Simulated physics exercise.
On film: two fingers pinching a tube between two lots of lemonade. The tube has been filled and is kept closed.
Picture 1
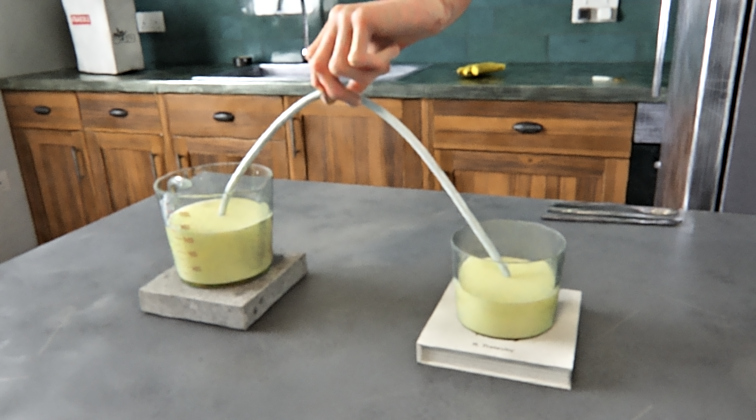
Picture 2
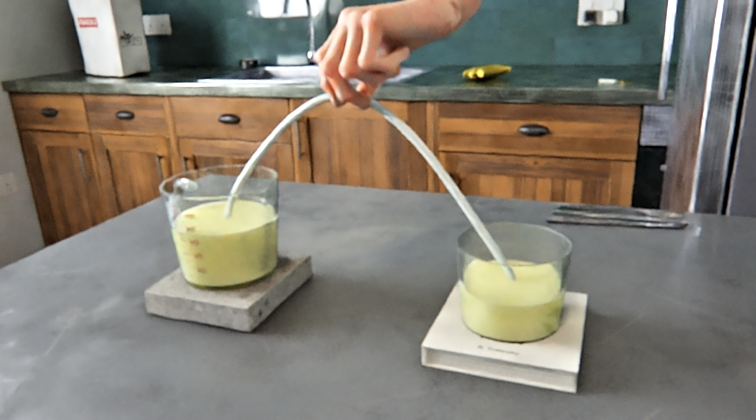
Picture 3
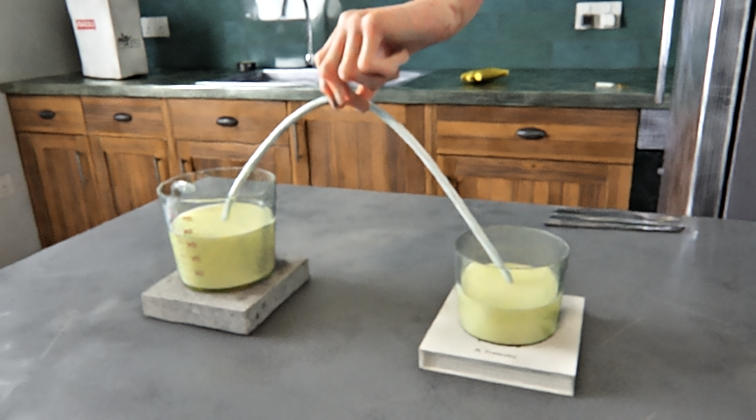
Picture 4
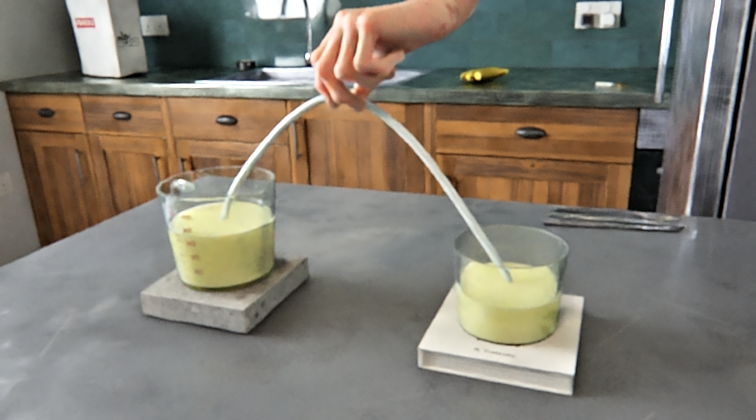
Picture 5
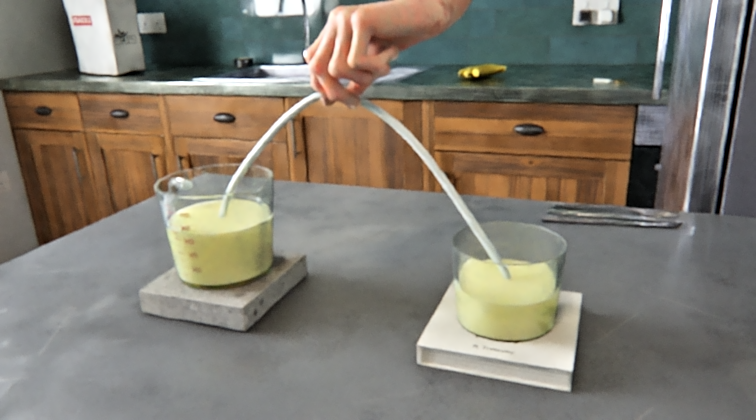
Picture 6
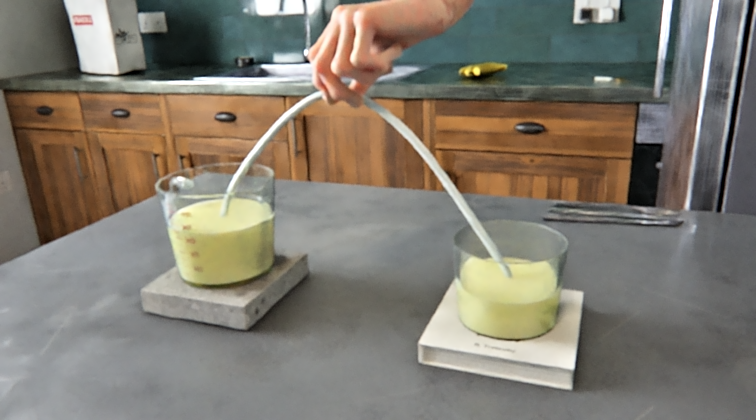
Almost nothing moves in this kitchen, seen from slightly above a dark grey worktop, as the view shifts very slightly. A hand at top centre pinches an arched, pale tube between a glass measuring jug on a grey slab at left and a clear tub on a white book at right. The hand stays nearly still while the pale yellow-green liquid in both containers shows no visible change.
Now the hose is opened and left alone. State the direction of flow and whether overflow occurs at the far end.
Answer. It flows: Towards the right; one that fills: No overflow occurs.
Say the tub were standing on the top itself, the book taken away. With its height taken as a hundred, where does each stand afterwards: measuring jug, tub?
Levels in order: 30 %, 90 %.
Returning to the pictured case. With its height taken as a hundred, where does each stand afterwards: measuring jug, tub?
About 40 %, then 75 %.
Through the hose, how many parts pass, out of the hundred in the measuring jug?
About 30 in a hundred.
Shortly, the measuring jug is about half full; the tub is about half full.
Then, the measuring jug is about half full; the tub is about two thirds full.
At the finish, the measuring jug is about half full; the tub is about three quarters full; the two surfaces are level.
